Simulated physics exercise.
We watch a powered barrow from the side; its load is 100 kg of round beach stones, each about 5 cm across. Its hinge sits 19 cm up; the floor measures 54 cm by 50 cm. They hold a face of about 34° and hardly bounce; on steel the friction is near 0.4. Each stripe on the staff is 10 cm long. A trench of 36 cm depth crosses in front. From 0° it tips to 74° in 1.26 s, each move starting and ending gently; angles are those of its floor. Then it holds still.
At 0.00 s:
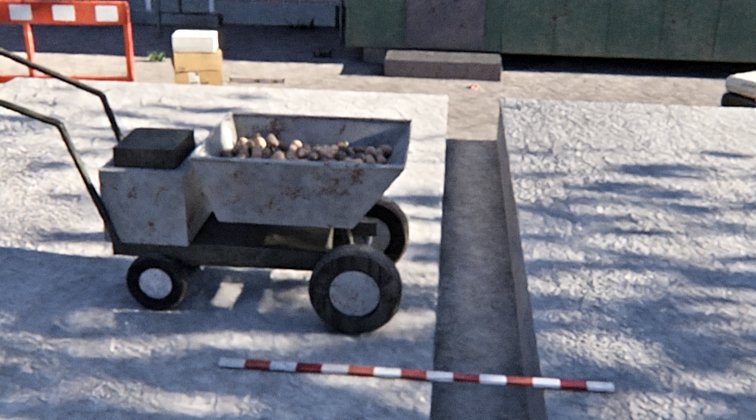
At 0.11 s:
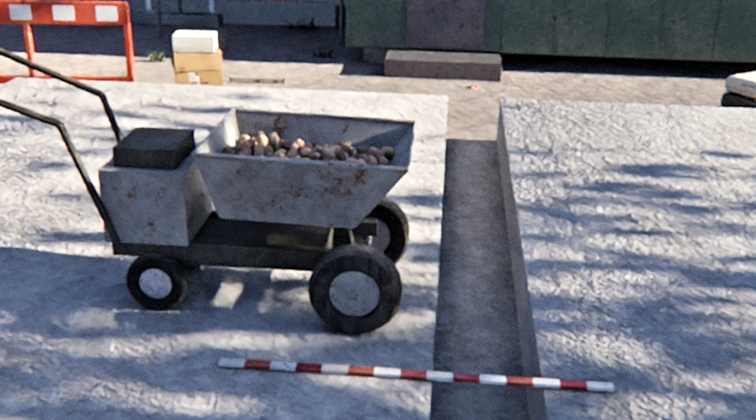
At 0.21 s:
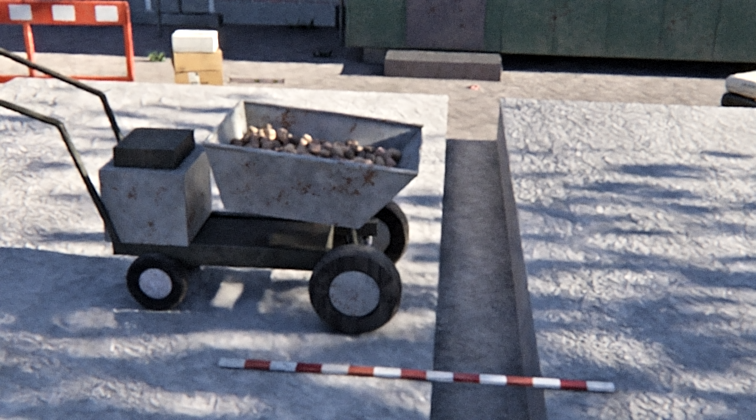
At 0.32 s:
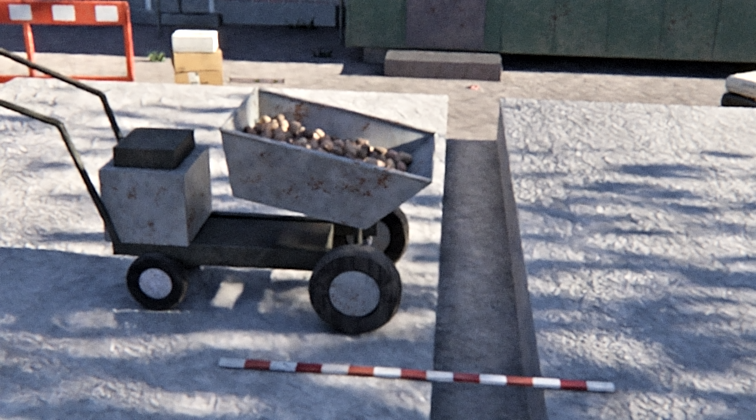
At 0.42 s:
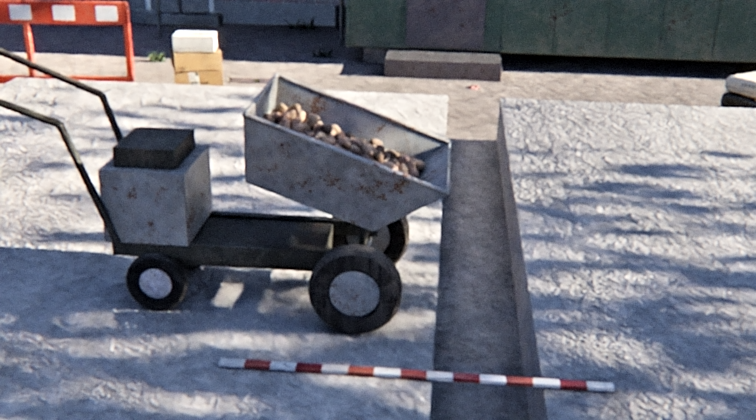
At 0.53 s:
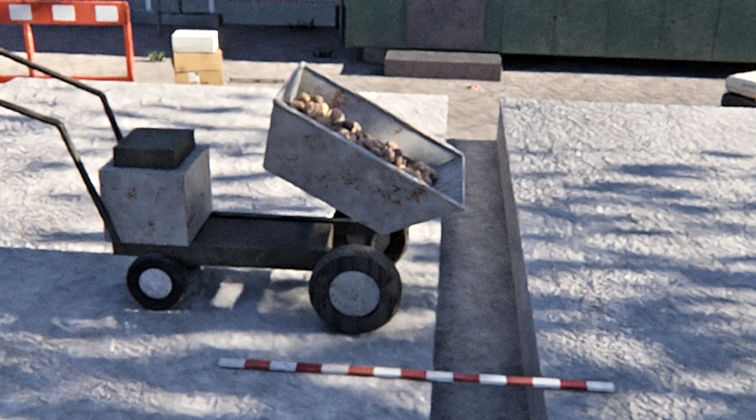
The clip opens on a powered barrow seen from the side, its level grey tray loaded with round stones, beside a trench and a red-and-white striped staff. The tray's left end lifts, slowly at first and then further, tilting the stones down toward the right while the wheels stay put.
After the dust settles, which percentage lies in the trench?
Roughly 51 per cent ends in the trench.
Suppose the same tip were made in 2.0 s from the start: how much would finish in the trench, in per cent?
It would be near 60 per cent.
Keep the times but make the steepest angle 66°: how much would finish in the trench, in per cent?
In that case some 55 per cent.
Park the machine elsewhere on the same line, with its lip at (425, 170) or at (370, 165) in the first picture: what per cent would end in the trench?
First some 30, then 90 per cent.
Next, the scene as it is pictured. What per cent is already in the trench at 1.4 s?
About 20 per cent by then.
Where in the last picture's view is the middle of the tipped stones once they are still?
Around (523, 352).
After 0.9 s the floor is at 62°; 100 % in the tray; the foremost stones are at (495, 241).
After 1.4 s the floor is at 74°; 44 % in the tray, 22 % in the trench, 34 % past the trench; the foremost stones are at (628, 299).
After 1.7 s the floor is at 74°; 13 % in the tray, 38 % in the trench, 50 % past the trench; the foremost stones are at (737, 316).
After 3.7 s the floor is at 74°; 0 % in the tray, 51 % in the trench, 49 % past the trench; the foremost stones are past the picture's edge.
